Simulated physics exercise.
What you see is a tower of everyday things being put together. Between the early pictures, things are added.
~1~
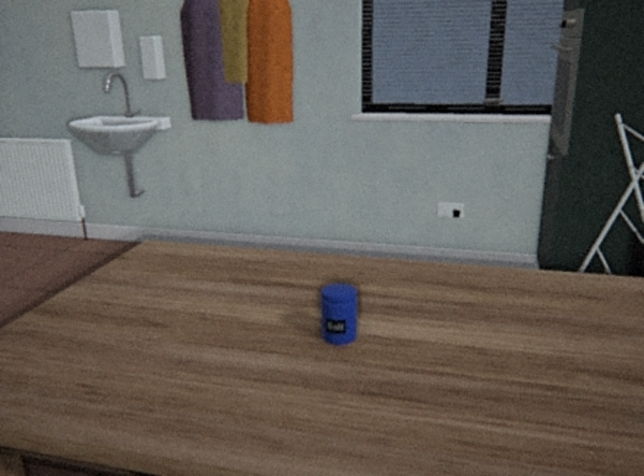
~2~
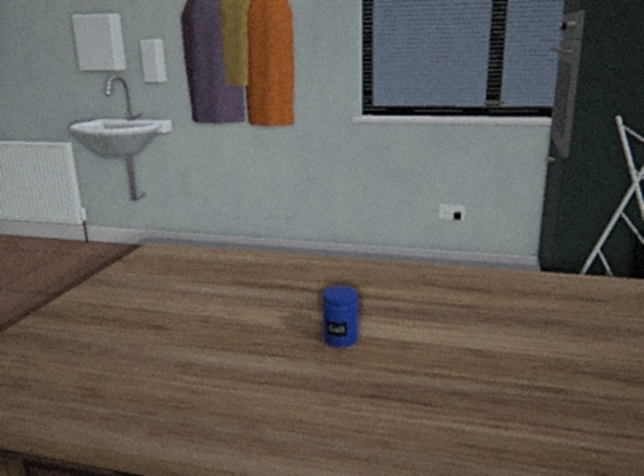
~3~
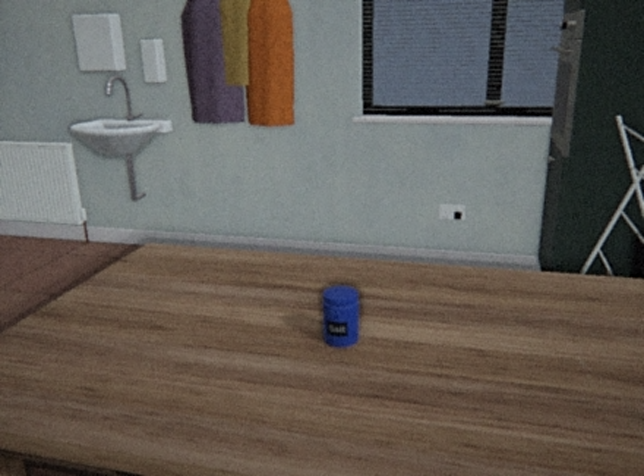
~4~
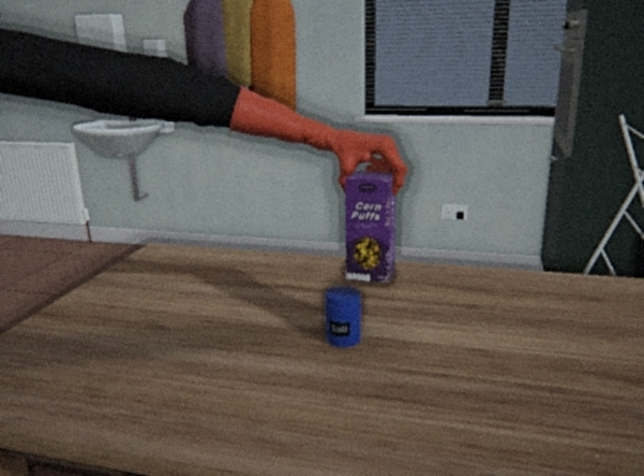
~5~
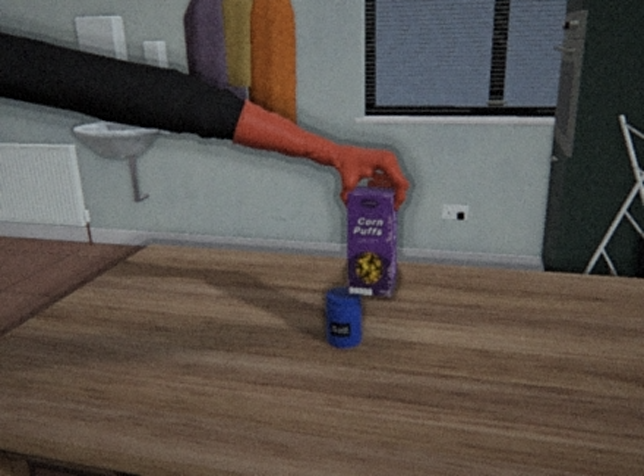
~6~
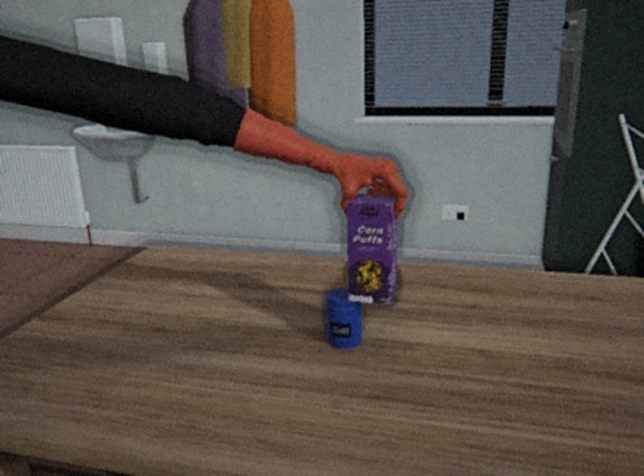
A gloved hand lowers a purple carton onto the wooden table behind a blue jar.
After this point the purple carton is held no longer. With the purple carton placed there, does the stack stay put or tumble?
It tumbles.
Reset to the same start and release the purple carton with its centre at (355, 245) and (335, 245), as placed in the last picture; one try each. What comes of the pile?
First attempt - it does not fall; second attempt - it does not fall.
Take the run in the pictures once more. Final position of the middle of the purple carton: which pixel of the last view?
Near (442, 331).
Then, 0.40 s on from there, purple carton now fallen.
Then, 0.50 s on from there, things are still on the move.
In the end, fallen, purple carton; blue jar unmoved. At the end, from the last picture's camera, purple carton near (442, 331). The pile comes apart.
